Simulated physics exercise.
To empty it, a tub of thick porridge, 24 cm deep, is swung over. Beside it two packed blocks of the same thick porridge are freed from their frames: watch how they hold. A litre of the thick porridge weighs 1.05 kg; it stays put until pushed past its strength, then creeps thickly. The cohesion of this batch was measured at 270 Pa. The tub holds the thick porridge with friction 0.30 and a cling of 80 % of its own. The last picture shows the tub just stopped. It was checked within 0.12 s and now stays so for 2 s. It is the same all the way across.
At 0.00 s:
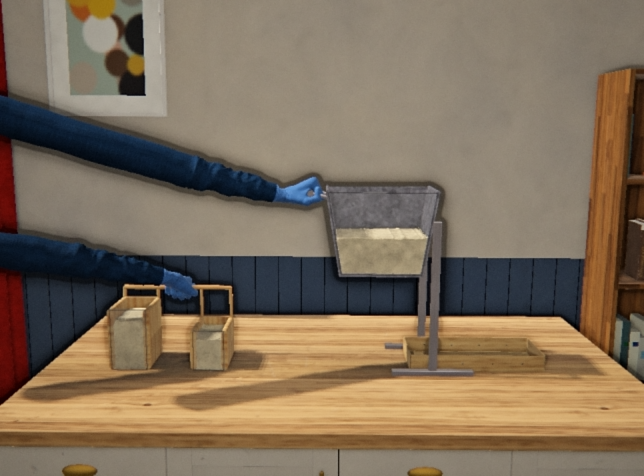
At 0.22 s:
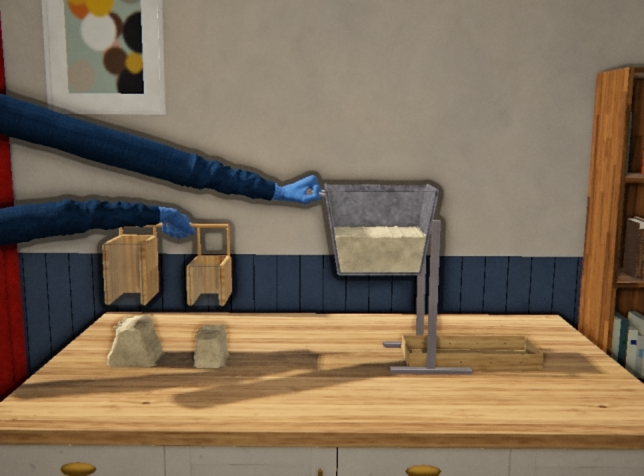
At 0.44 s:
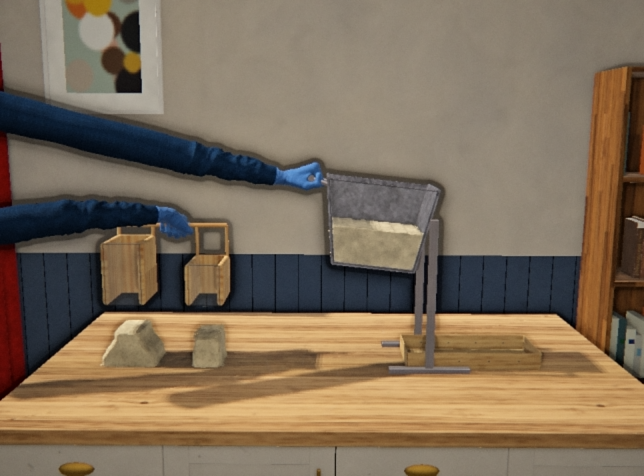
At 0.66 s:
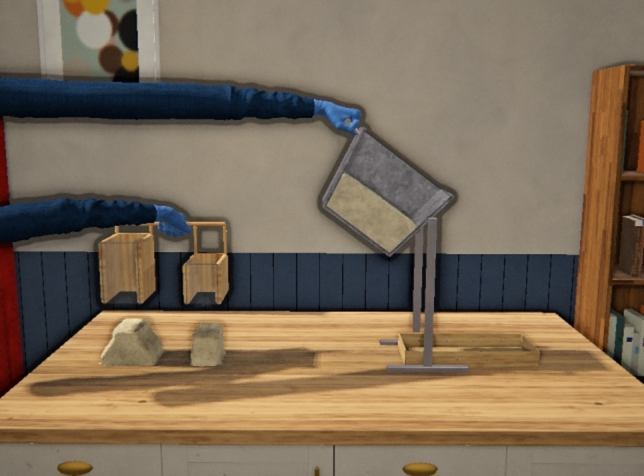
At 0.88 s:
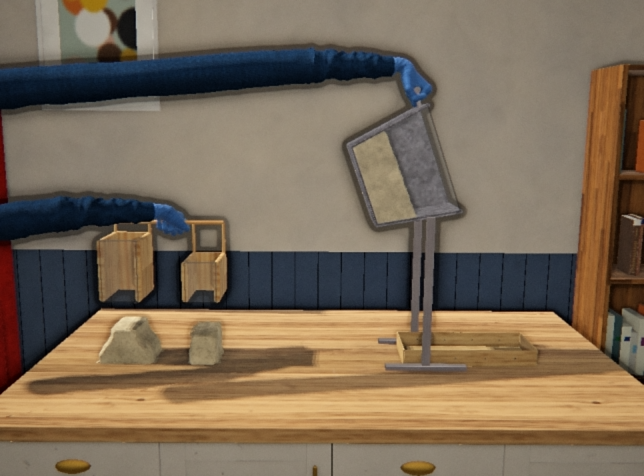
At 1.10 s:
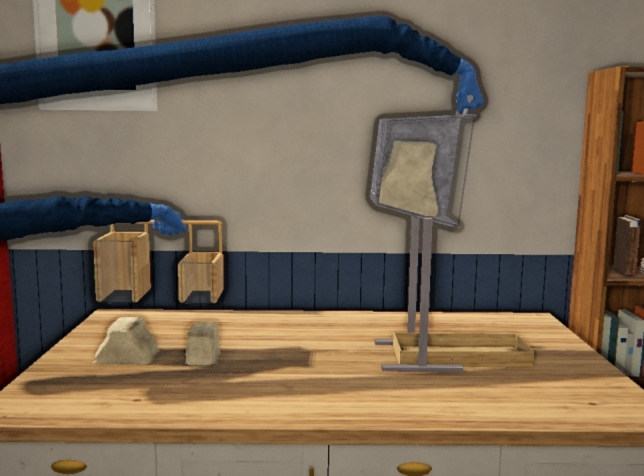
Two blue-gloved, dark-sleeved arms work above a pale wooden table, seen from the front in a room with a grey wall, navy panelling and a bookcase at right. The lower hand lifts two wooden moulds off pale blocks at left, the larger slumping slightly. The upper hand then swings a grey see-through tub of thick, pale porridge clockwise on its stand above a shallow wooden tray, while the view shifts very slightly.
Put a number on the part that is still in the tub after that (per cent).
The part that is still in the tub after that is near 38 %.
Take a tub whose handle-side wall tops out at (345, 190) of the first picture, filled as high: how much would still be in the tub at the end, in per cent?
In that case some 55 per cent.
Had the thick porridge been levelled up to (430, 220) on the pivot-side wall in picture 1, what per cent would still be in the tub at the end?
Then about 25 %.
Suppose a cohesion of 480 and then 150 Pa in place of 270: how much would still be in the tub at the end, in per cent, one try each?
In that order: 55 %, 20 %.
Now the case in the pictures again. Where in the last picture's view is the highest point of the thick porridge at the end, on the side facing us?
At about (426, 195).
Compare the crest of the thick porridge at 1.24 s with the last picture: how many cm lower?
About 8 cm.
After 1.24 s, the tub is at 96 degrees and holds 93 %.
After 1.41 s, the tub is at 96 degrees and holds 51 %.
After 1.58 s, the tub is at 96 degrees and holds 47 %.
After 1.75 s, the tub is at 96 degrees and holds 46 %.
After 3.10 s, the tub is at 96 degrees and holds 38 %.
